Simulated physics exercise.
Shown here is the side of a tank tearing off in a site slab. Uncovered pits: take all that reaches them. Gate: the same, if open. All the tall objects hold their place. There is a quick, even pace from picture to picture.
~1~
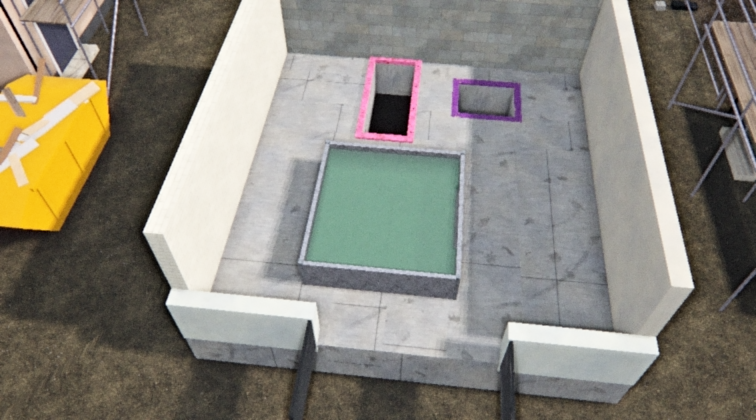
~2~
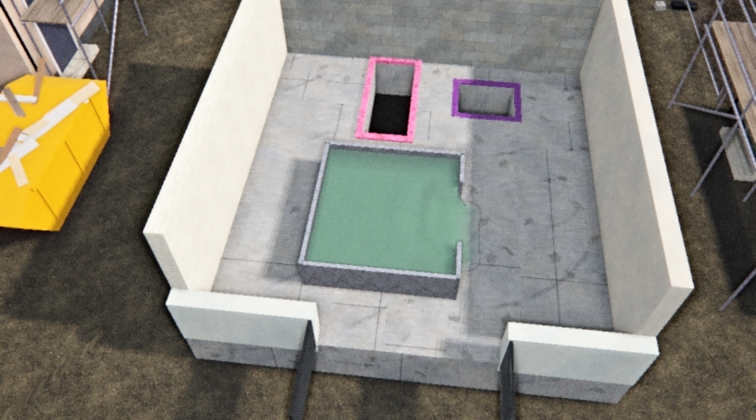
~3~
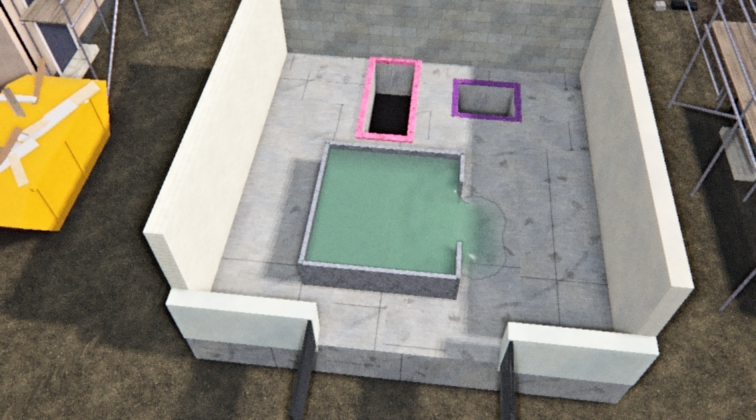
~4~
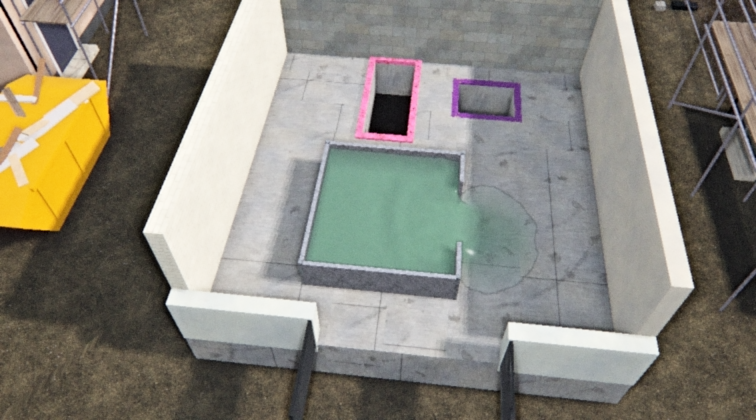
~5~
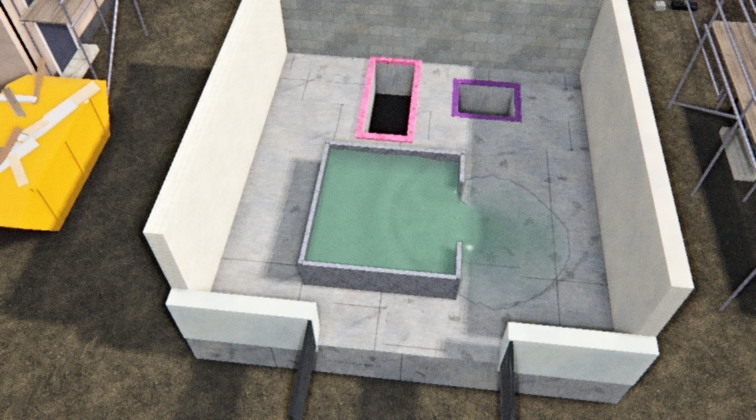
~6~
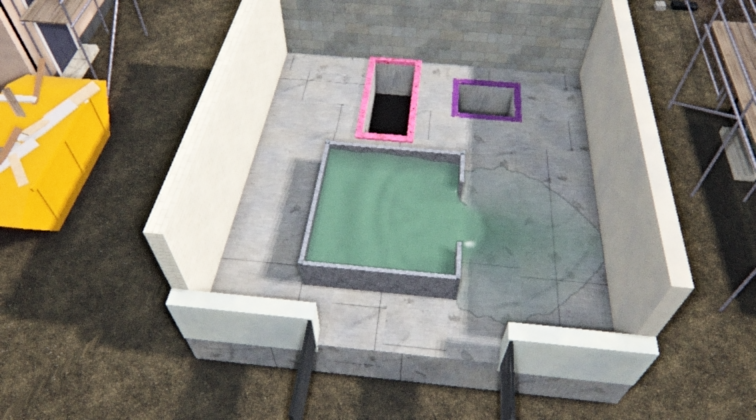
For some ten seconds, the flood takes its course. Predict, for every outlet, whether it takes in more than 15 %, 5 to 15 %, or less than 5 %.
My prediction: The gate takes in 5 to 15 %; the pink pit takes in less than 5 %; the purple pit takes in more than 15 %.
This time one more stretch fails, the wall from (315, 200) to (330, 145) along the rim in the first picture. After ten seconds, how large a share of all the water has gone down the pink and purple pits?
Pink 25 %, purple 0 %.
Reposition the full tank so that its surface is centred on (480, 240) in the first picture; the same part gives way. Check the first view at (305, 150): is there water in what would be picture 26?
Outcome at the given point: Spared.
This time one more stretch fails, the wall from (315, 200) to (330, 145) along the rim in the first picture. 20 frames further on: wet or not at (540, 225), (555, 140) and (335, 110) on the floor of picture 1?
Point 1: Unwetted; point 2: Unwetted; point 3: Inundated.
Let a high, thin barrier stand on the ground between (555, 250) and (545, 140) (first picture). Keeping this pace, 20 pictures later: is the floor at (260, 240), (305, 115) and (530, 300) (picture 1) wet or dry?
Result in the order given: Unaffected, unaffected, drowned.
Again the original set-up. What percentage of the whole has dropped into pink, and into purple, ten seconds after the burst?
In the order asked, roughly 2 and 22 percent.
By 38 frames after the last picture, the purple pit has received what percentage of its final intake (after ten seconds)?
Around 40 percent.
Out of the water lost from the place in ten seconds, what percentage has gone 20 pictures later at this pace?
I'd put it near 5 in a hundred.
A moment on, water covers 25 % of the floor; the gate 0 %, the pink pit 0 %, the purple pit 0 %.
Next, water covers 30 % of the floor; the gate 0 %, the pink pit 0 %, the purple pit 0 %.
Then, water covers 45 % of the floor; the gate 0 %, the pink pit 0 %, the purple pit 1 %.
Later, water covers 60 % of the floor; the gate 3 %, the pink pit 1 %, the purple pit 8 %.
In the end, water covers 90 % of the floor; the gate 8 %, the pink pit 3 %, the purple pit 21 %.
